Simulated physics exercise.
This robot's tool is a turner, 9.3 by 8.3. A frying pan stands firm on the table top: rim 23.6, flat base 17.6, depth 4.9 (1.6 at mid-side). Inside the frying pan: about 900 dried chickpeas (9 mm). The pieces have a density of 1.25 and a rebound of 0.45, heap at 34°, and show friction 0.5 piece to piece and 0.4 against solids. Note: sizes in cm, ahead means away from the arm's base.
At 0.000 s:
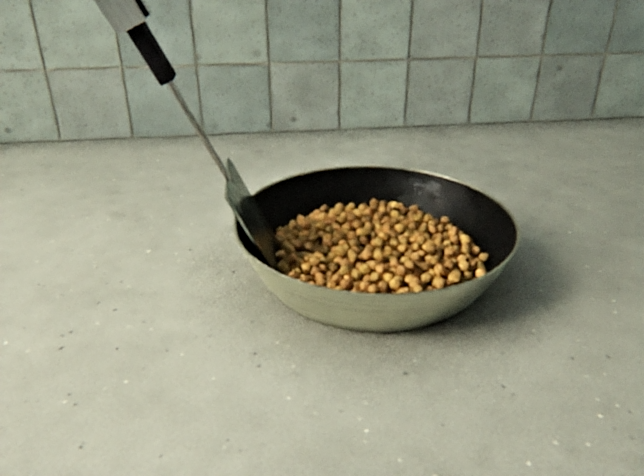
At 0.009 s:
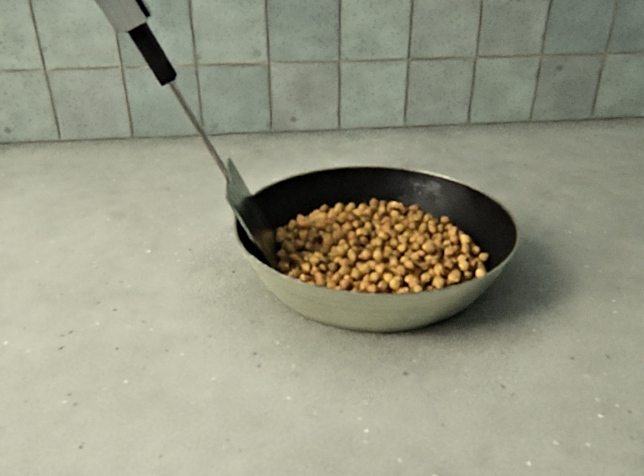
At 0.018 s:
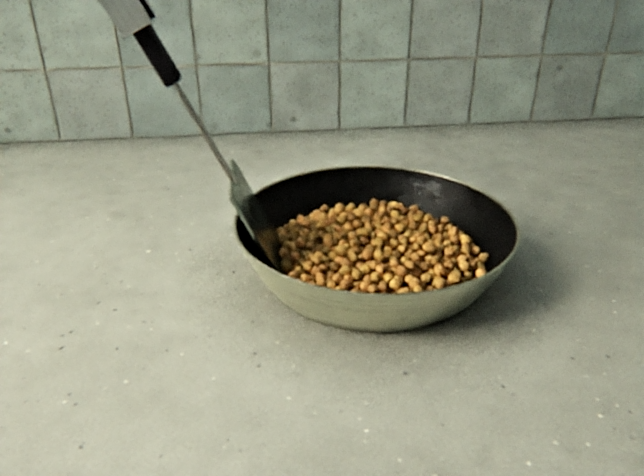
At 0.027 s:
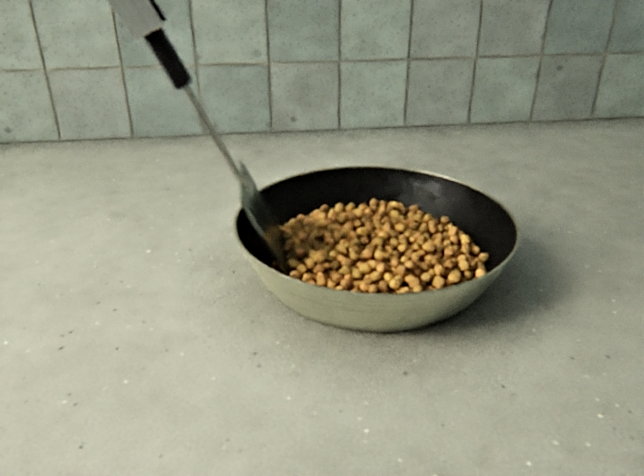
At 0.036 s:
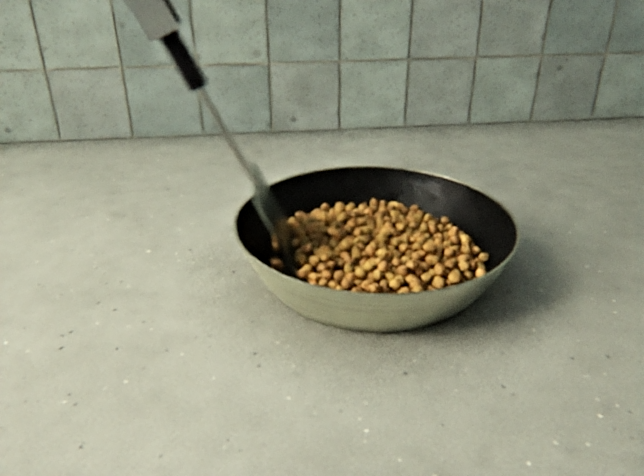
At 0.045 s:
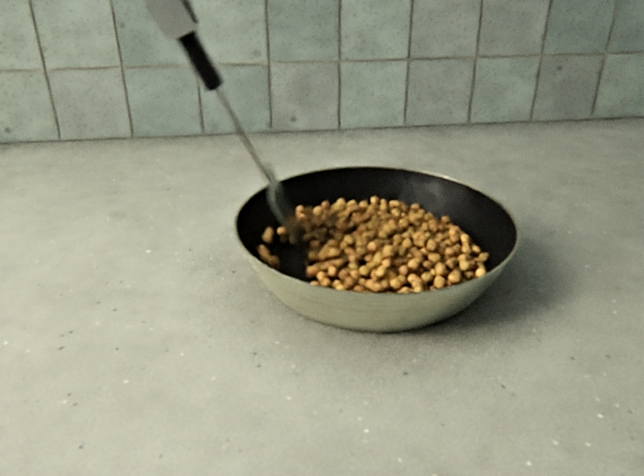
Turner on a robot arm dipping into a frying pan of dried chickpeas, pushing rightward from the left side and parting them.
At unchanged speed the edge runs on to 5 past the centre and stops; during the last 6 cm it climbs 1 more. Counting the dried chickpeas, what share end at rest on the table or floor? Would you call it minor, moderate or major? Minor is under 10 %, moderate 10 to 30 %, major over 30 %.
I would call it moderate.
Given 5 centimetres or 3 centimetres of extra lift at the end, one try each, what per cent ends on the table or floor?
Roughly 15 % and then 20 %.
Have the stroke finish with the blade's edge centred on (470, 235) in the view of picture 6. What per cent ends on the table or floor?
Roughly 35 per cent.
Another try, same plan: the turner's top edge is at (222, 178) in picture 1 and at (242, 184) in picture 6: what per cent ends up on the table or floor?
About 0 per cent.
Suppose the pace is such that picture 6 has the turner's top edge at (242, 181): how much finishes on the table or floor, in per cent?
I'd say around 0 per cent.
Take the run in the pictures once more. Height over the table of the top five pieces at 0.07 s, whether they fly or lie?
They are some 7 cm up.
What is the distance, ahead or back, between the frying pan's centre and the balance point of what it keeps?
It sits near 4.0 centimetres ahead of centre.
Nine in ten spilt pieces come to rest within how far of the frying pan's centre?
Around 55 centimetres from the centre.
After 0.07 s, sloping 65°, highest piece 9 above the table; 899 in the frying pan, 1 on the blade or in flight.
After 0.09 s, sloping 65°, highest piece 15 above the table; 898 in the frying pan, 2 on the blade or in flight.
After 0.30 s, sloping 65°, highest piece 42 above the table; 757 in the frying pan, 126 on the table or floor, 17 on the blade or in flight.
After 1.35 s, sloping 65°, highest piece 5 above the table; 757 in the frying pan, 143 on the table or floor.
In the end, 757 in the frying pan, 143 on the table or floor. That is 16 % on the table or floor.
